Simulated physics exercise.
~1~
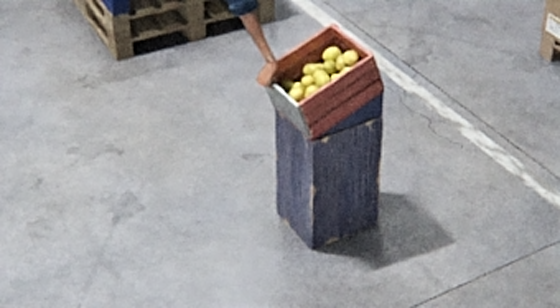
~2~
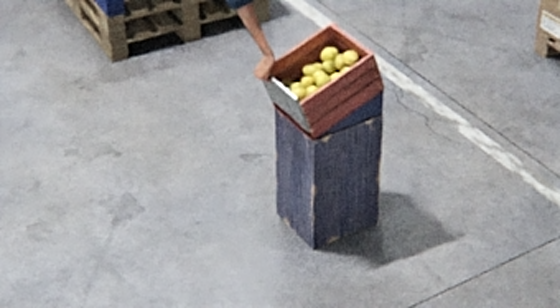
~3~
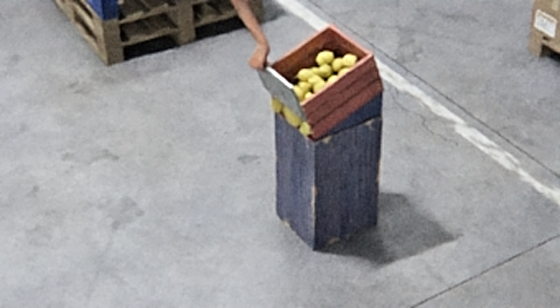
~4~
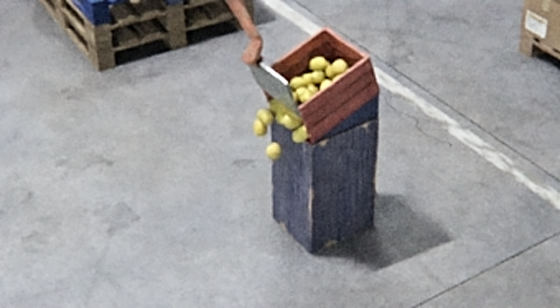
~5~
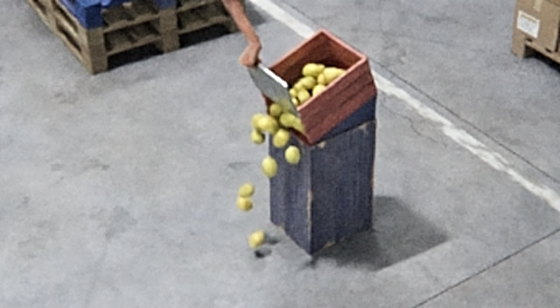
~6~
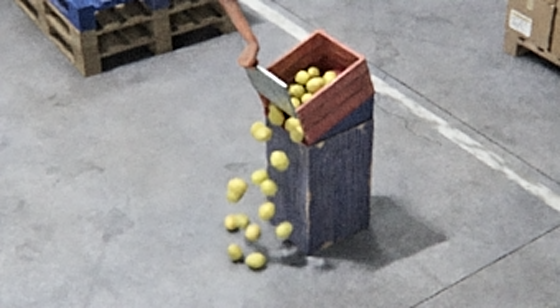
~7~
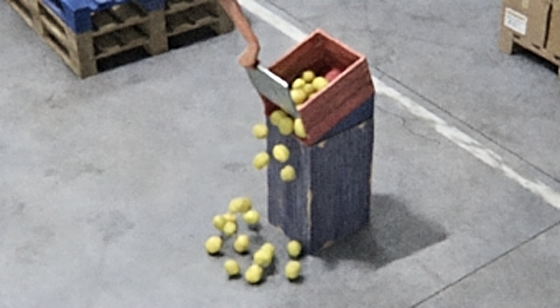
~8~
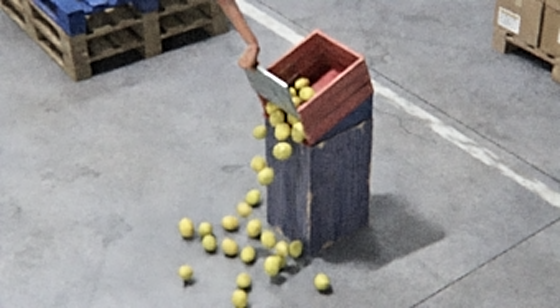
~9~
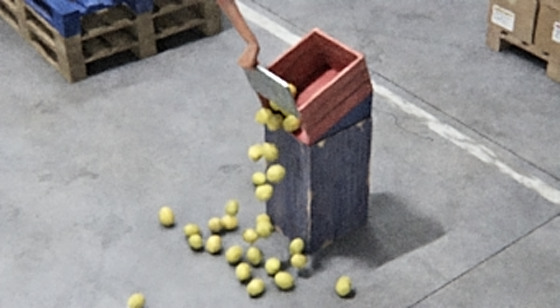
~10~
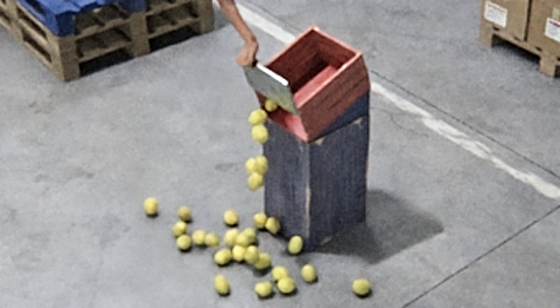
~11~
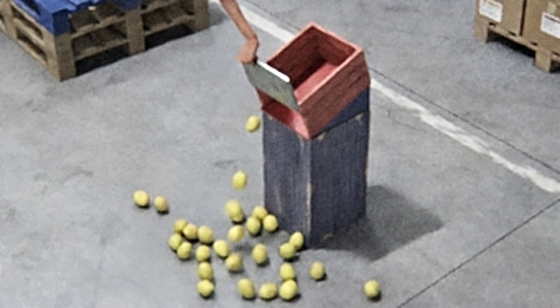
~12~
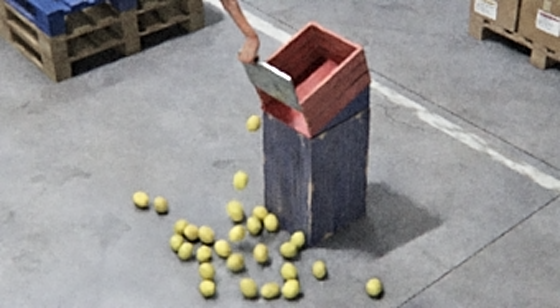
At first, a hand grips the gate at the low left end of a red hopper full of yellow lemons, tilted on a dark blue stand on a concrete floor. The hand pulls the gate upward, and the first lemons slip out beneath it. More follow in a steady stream, dropping down beside the stand, bouncing and rolling across the floor. The hopper empties until its red inside shows, while the last few lemons tumble out. By the end, the gate is still held up, the hopper looks almost empty, and lemons lie scattered around the stand's base.
